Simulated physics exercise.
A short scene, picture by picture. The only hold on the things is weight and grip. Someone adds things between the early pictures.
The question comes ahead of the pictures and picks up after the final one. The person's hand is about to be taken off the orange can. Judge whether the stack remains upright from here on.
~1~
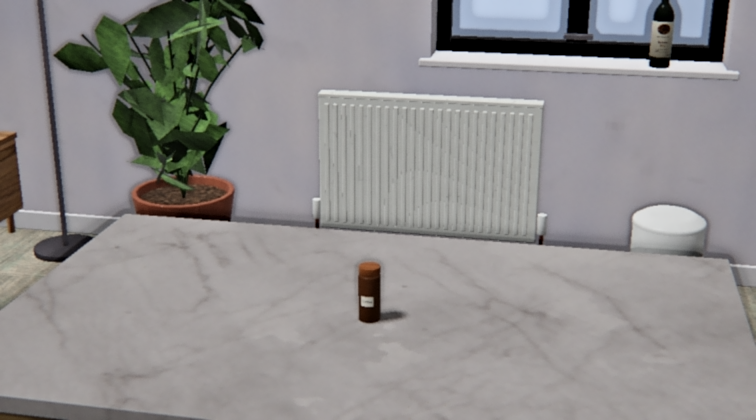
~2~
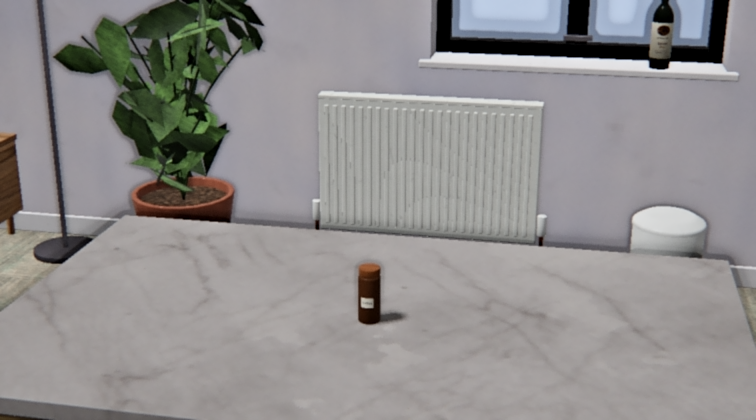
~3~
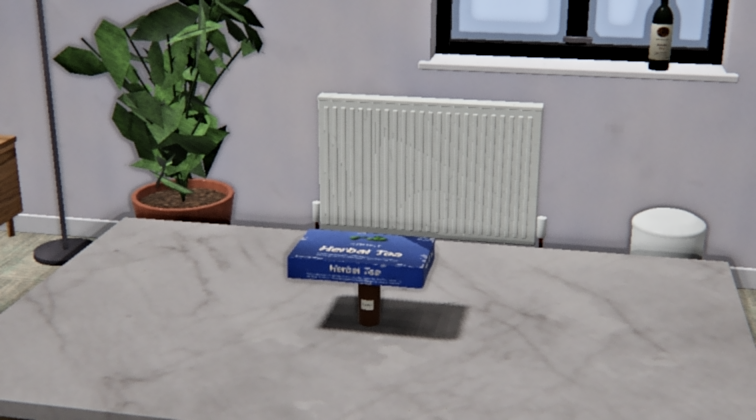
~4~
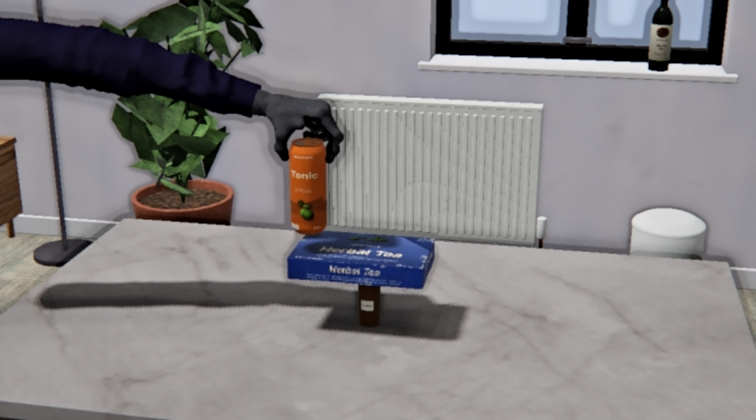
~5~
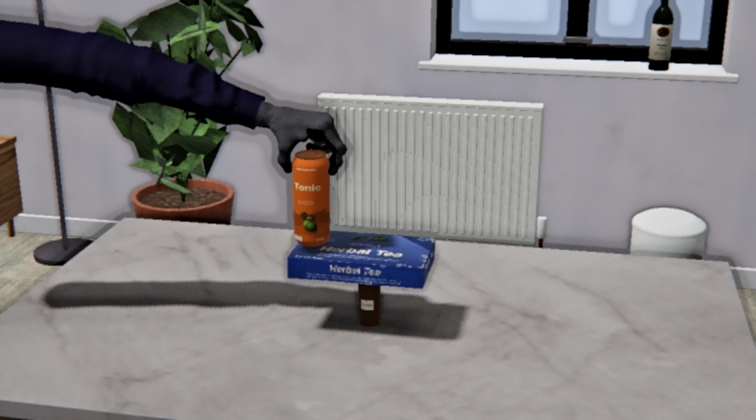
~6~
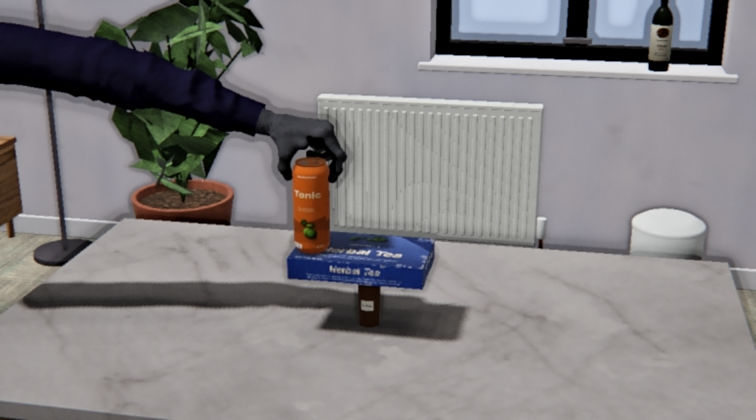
It ends up with something fallen.
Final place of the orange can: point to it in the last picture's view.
The object ends up somewhere around (235, 287).
Then, 0.40 s past the last view, orange can now fallen; blue packet rocked 59° from its first pose.
Then, 0.60 s past the last view, blue packet rocked 71° from its first pose.
Then, 0.90 s past the last view, blue packet now fallen; brown shaker rocked 52° from its first pose.
Then, 1.10 s past the last view, brown shaker now fallen.
Finally, fallen, blue packet, orange can and brown shaker. Final places as the last picture's camera would see them, orange can near (234, 287). The stack comes apart.
